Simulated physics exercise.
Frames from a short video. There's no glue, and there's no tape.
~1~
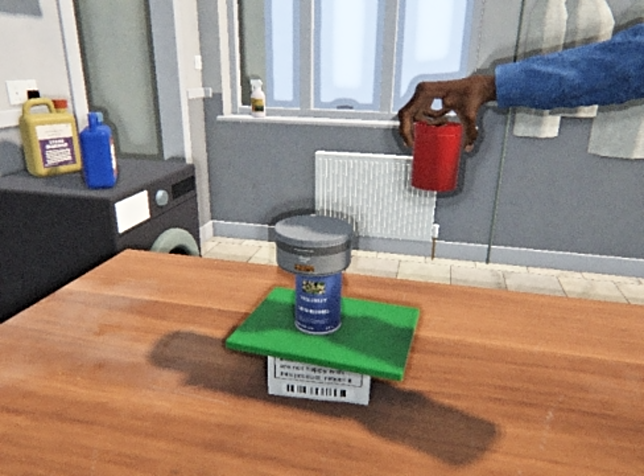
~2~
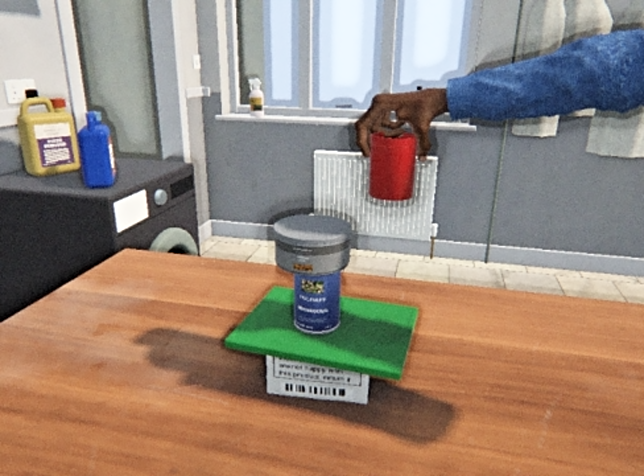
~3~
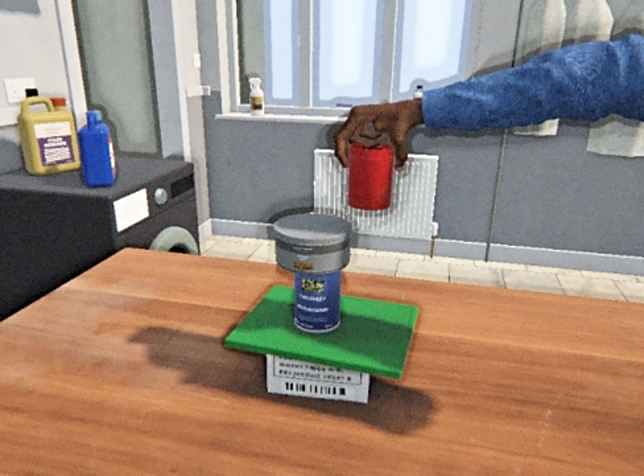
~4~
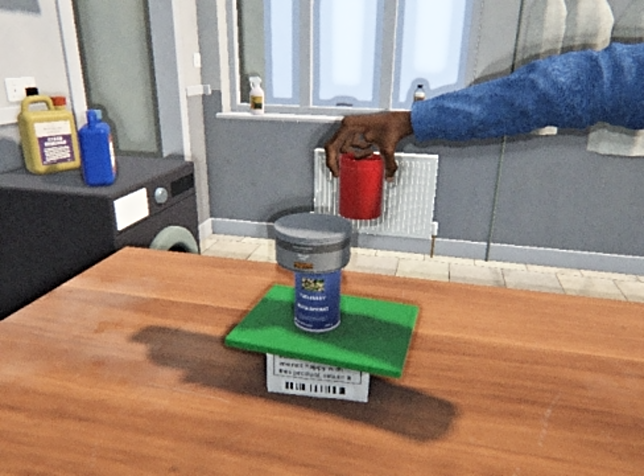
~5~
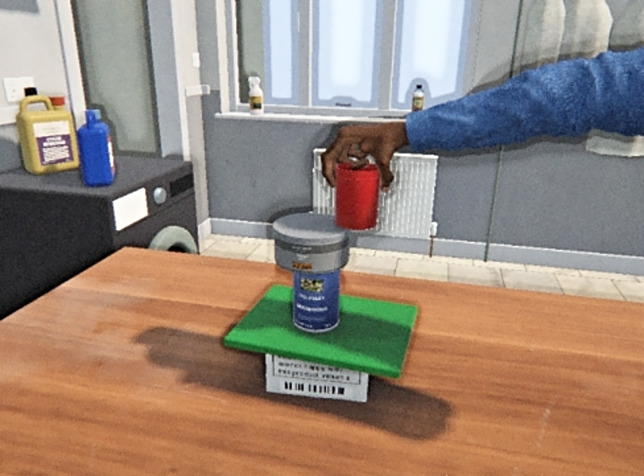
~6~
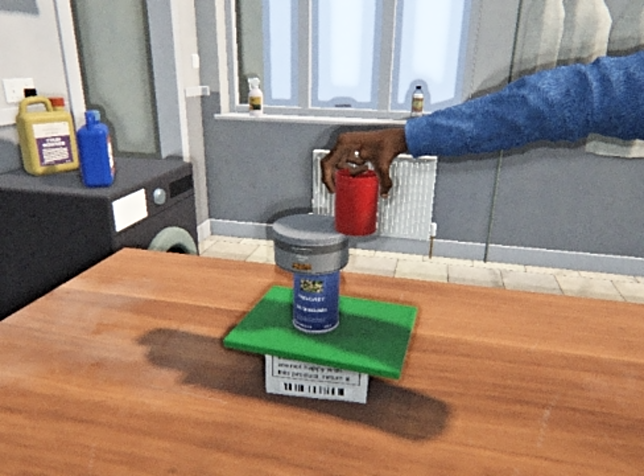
A hand in a blue sleeve moved a red cup left and slightly down, bringing it just above and behind a grey tub stacked on a blue tin, which stayed still on a green board.
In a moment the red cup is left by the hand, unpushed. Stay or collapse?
Unsteady.
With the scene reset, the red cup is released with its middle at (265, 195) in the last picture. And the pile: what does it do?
Then it loses its balance.
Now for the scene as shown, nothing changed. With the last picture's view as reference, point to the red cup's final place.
I'd point to roughly (479, 383).
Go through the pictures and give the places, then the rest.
Still above its spot; red cup (436, 155); grey tub (314, 244), in the first frame.
Still above its spot; red cup (392, 165); blue tin (317, 293), in the second frame.
Still above its spot; red cup (371, 176); grey tub (313, 243), in the third frame.
Still above its spot; red cup (361, 186); blue tin (318, 291), in the fourth frame.
Still above its spot; red cup (357, 195); grey tub (312, 242), in the fifth frame.
In place under the hand; red cup (357, 202); blue tin (316, 292), in the sixth frame.
Then, 0.40 s on from there, red cup now fallen.
Then, 0.50 s on from there, things are still on the move.
Then, 0.80 s on from there, as before.
In the end, fallen, red cup; the other 4 unmoved. At the end, from the last picture's camera, red cup near (479, 383). The pile comes apart.
